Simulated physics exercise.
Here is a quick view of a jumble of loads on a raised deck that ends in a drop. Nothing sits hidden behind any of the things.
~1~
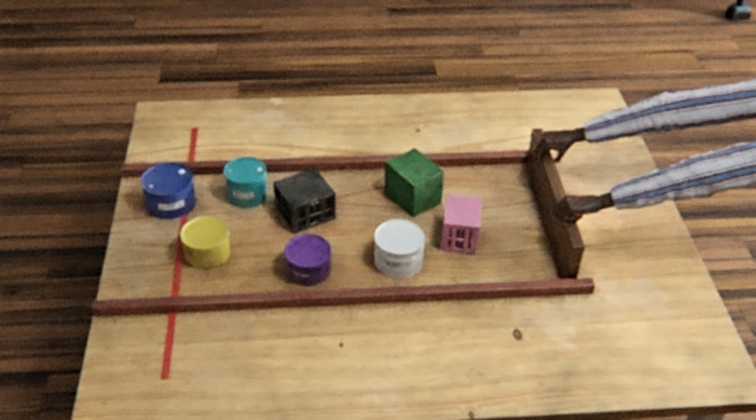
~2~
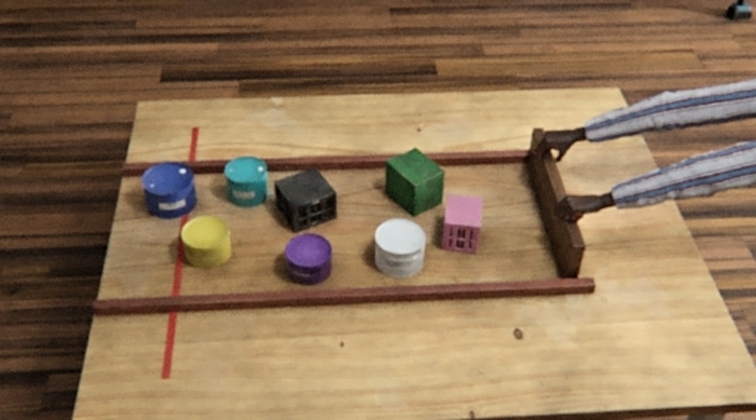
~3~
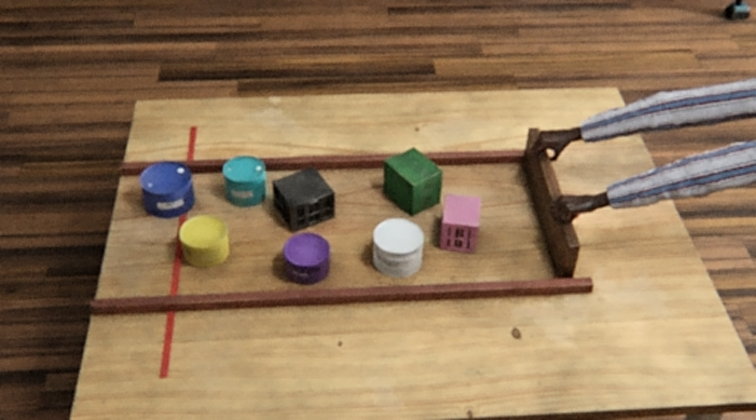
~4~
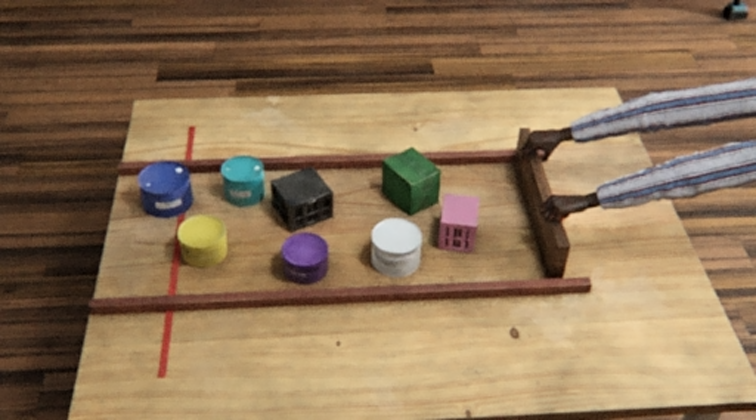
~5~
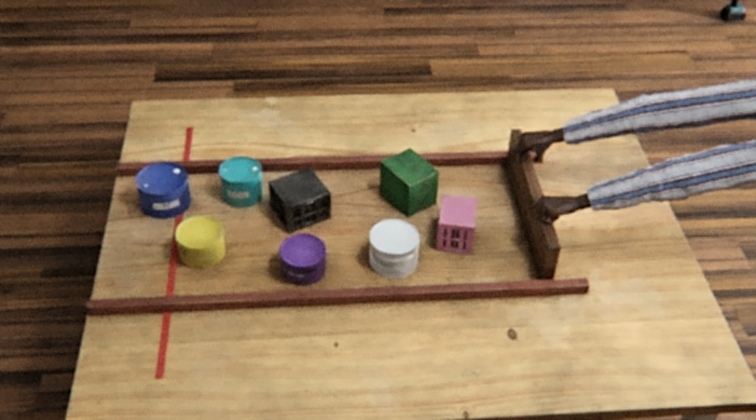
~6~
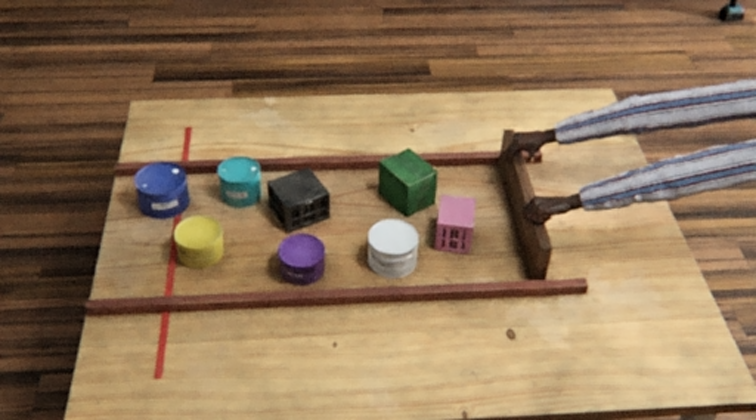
A wooden plank held by two hands in striped sleeves slid slightly left between two rails, while the colorful canisters and boxes ahead of it stayed put around the red tape and board.
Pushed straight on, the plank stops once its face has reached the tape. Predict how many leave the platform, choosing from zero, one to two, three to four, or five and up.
The count is one to two.
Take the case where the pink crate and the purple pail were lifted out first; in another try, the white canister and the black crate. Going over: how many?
Fallen: 1 in the first try, 1 in the other.
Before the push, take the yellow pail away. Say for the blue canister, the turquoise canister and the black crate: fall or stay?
Note: Blue canister falls away / turquoise canister stays up top / black crate stays up top.
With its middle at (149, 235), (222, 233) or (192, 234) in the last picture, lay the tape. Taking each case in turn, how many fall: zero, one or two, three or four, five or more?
In the order of the places given: Five or more; none at all; either one or two.
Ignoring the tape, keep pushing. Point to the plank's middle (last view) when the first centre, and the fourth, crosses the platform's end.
At (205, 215) for the first, at (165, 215) for the fourth.
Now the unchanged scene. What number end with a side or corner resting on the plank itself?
The count in contact is 3.
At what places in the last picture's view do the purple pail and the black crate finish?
I'd put one close to (92, 280) and the other close to (120, 213).
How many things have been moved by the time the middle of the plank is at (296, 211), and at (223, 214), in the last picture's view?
6, then 8.
Soon after, none off yet; blue canister at rest near (163, 190); yellow pail at rest near (200, 242); turquoise canister at rest near (240, 182).
After that, none off yet; blue canister at rest near (163, 190); yellow pail at rest near (200, 242); turquoise canister displaced a little near (230, 178).
In the end, the number that fall off is one or two; gone, yellow pail and blue canister.
